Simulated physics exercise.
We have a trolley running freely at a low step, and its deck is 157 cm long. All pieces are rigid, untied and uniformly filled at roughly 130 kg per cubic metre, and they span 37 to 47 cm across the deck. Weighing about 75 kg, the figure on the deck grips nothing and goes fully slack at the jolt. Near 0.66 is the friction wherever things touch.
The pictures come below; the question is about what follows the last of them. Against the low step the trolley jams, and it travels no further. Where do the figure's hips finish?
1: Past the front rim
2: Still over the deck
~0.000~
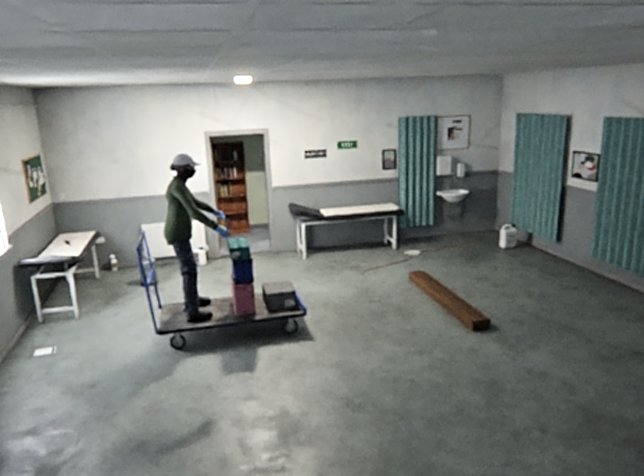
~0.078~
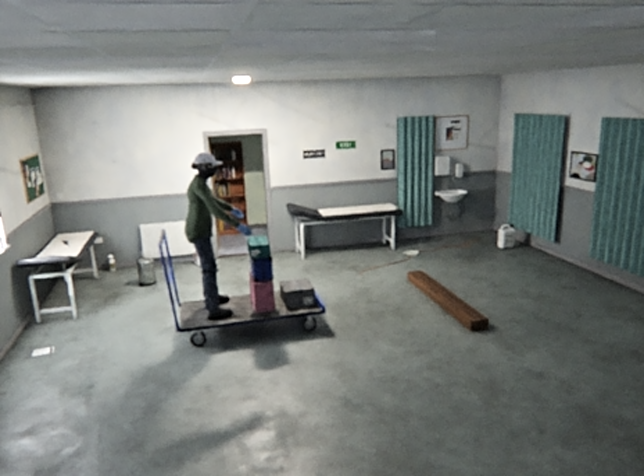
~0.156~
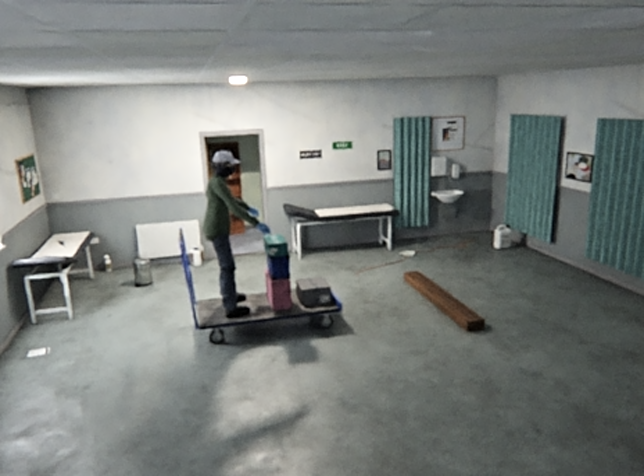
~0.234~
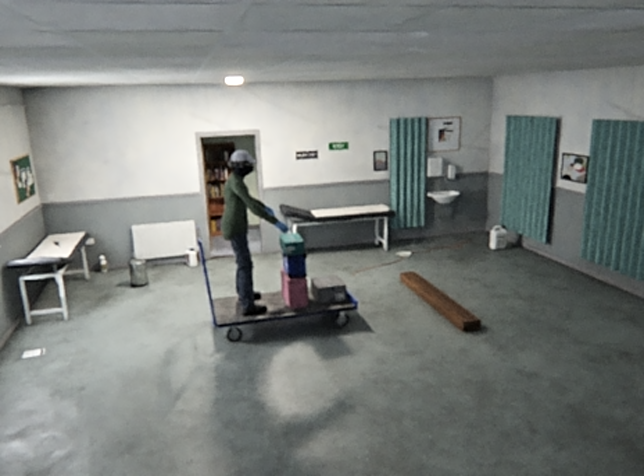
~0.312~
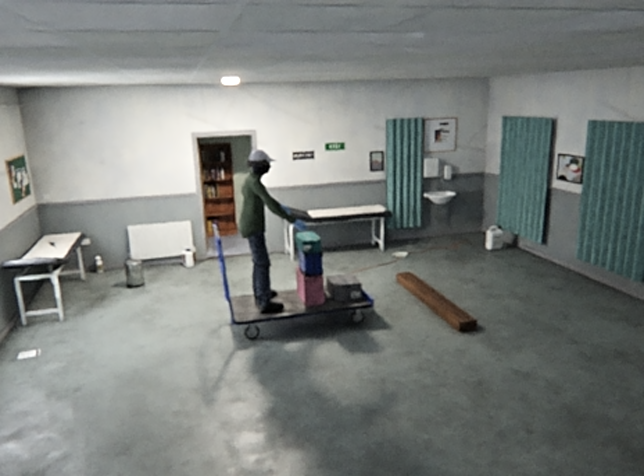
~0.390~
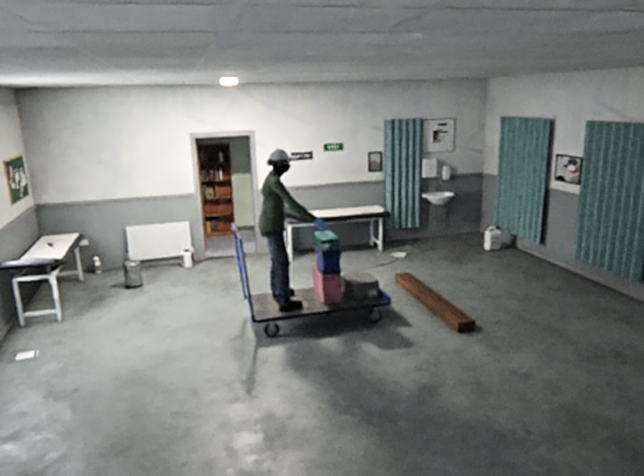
(1) Past the front rim.
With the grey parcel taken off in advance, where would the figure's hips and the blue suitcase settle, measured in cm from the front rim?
Then hips 60 past, blue 120 past.
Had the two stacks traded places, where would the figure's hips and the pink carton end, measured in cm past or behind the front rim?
The hips would end 80 past the front rim, and the pink one 20 behind it.
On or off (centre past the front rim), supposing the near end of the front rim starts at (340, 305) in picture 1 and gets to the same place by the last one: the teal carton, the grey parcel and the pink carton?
Teal - dropped, grey - kept, pink - kept.
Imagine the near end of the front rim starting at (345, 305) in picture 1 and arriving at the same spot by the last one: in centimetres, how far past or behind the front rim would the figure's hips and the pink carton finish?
The hips would end 80 cm behind the front rim, and the pink item 60 cm behind it.
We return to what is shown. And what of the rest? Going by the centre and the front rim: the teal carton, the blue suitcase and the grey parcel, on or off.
At the finish the teal one is lost, the blue one lost, and the grey one kept.
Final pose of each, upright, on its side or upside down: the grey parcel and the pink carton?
Final poses: Grey top up, pink top up.
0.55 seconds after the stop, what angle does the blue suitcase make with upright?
About 180°.
Impact comes at 0.62 s.
After 1.17 s the figure's hips are 7 cm behind the rim, near (425, 261) in the last picture's view.
After 1.62 s the figure's hips are 26 cm past the rim, near (448, 269) in the last picture's view.
Final state at 4.6 s, past the rim, teal carton, blue suitcase and the figure's hips; behind it, pink carton and grey parcel.
